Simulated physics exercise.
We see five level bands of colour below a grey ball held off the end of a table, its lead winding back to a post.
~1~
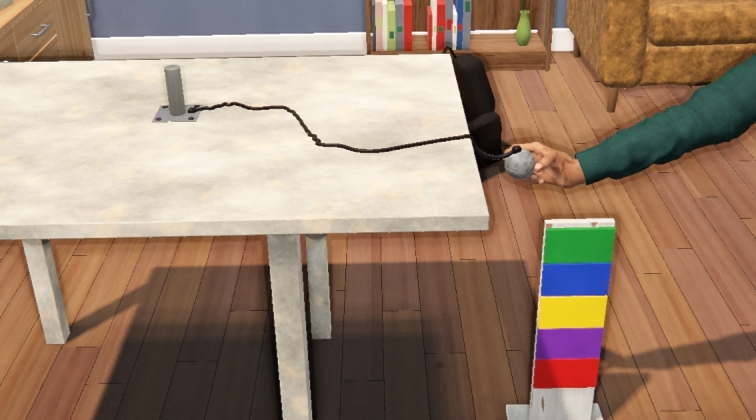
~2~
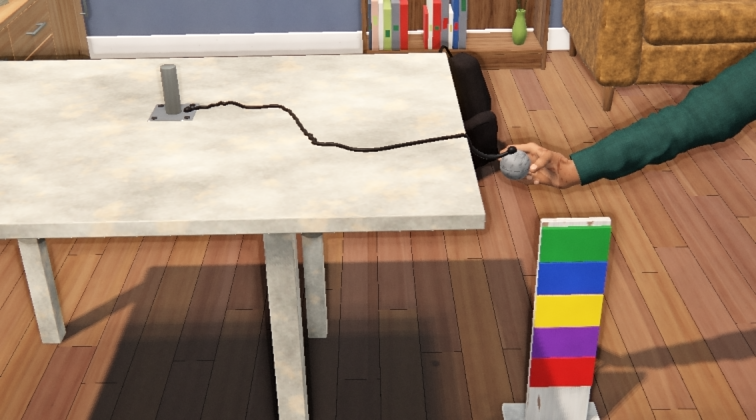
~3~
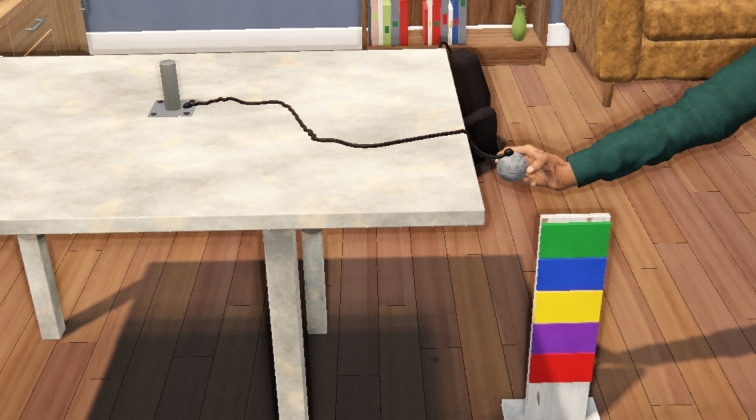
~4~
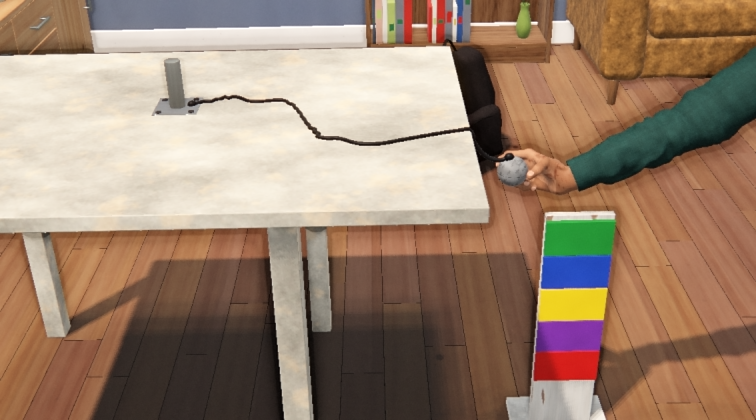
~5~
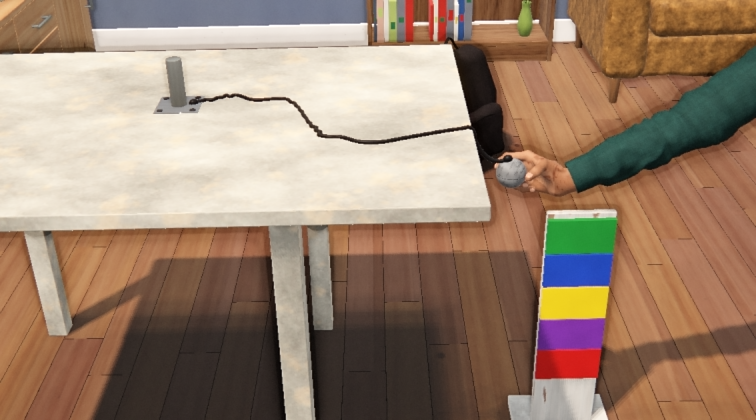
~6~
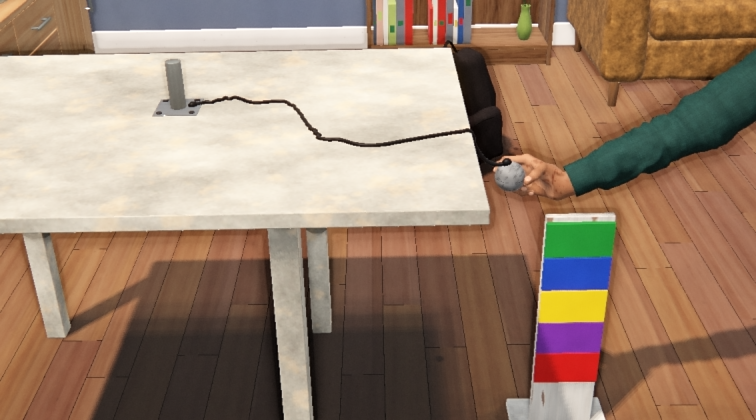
A hand holds a grey ball nearly still beside a table, its dark lead winding to a post.
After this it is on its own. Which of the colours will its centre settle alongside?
It settles alongside blue.
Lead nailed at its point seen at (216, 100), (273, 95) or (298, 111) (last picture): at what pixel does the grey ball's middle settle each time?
Try 1: (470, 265); try 2: (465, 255); try 3: (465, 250).
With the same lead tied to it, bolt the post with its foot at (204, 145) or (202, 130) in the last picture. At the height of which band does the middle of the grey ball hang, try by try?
Result 1: Yellow. Result 2: Yellow.
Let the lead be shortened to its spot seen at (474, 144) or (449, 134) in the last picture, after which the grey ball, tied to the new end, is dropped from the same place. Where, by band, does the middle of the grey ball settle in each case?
First try: Green; second try: No band.
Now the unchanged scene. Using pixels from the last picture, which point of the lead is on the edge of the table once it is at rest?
At (386, 144), roughly.
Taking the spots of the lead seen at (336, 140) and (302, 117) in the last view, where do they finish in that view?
First: (420, 123). Second: (345, 117).
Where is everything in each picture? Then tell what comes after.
In the first frame, grey ball (520, 164); green (580, 247); blue (576, 281); yellow (573, 313); purple (569, 344); red (566, 374).
In the second frame, grey ball (516, 165); lead through (221, 103) (283, 108) (306, 134) (361, 150) (444, 139).
In the third frame, grey ball (512, 167).
In the fourth frame, grey ball (513, 171); lead through (225, 97) (287, 102) (310, 128) (365, 144) (448, 132).
In the fifth frame, grey ball (511, 173).
In the sixth frame, grey ball (510, 176); lead through (225, 98) (288, 103) (311, 129) (366, 146) (449, 134).
A little later, ball near (489, 259); level with green.
Next, ball near (441, 270); level with blue.
Later still, ball near (467, 275); level with blue.
When it is over, ball near (470, 274); level with blue. The blue one.
